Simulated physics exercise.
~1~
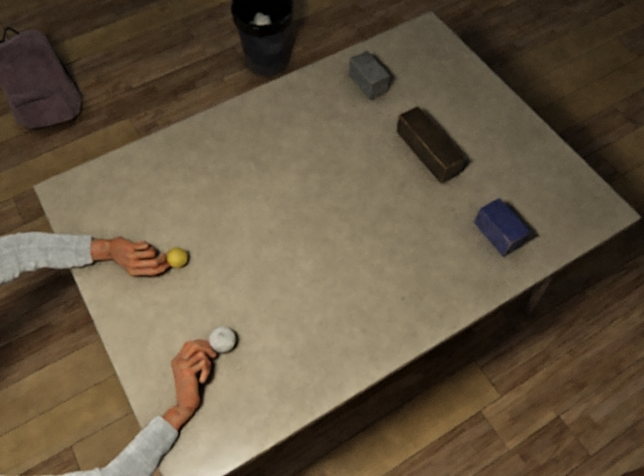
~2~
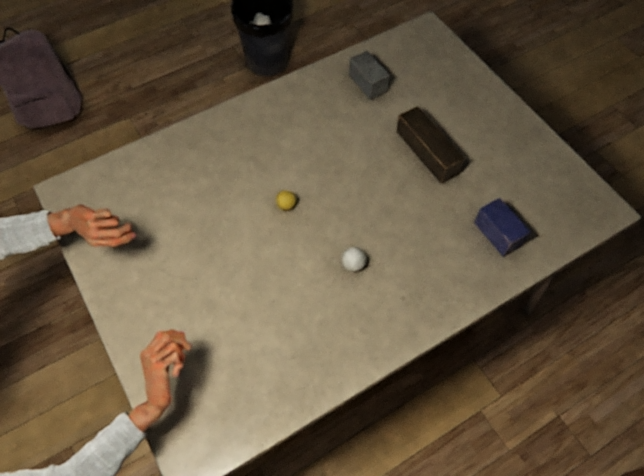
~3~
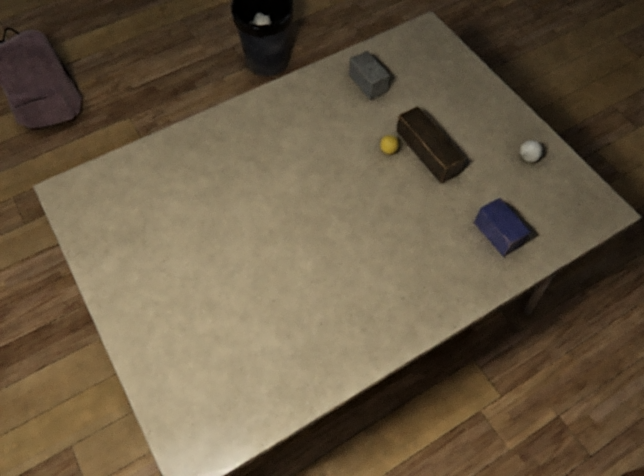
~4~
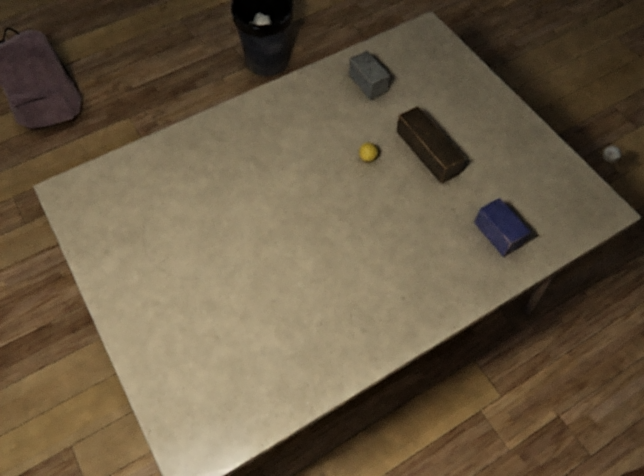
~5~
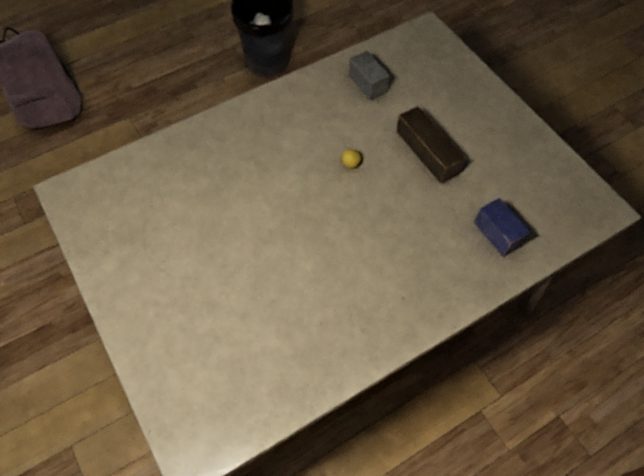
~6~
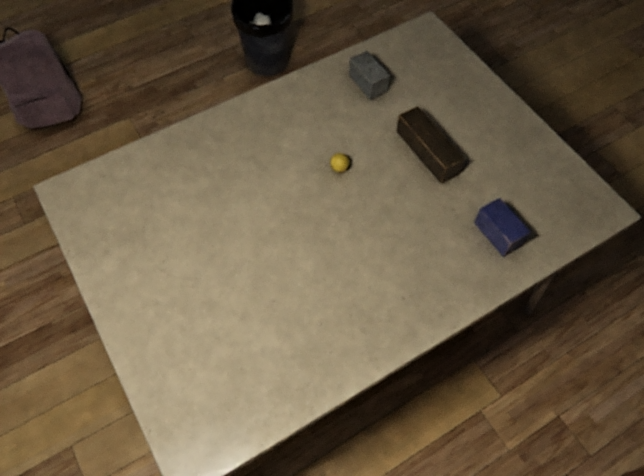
In the video, two hands send a lemon and a white onion rolling across a table toward three blocks; the onion passes between the black and blue blocks and rolls off the far edge, while the lemon bounces back off the black block and remains on the table.
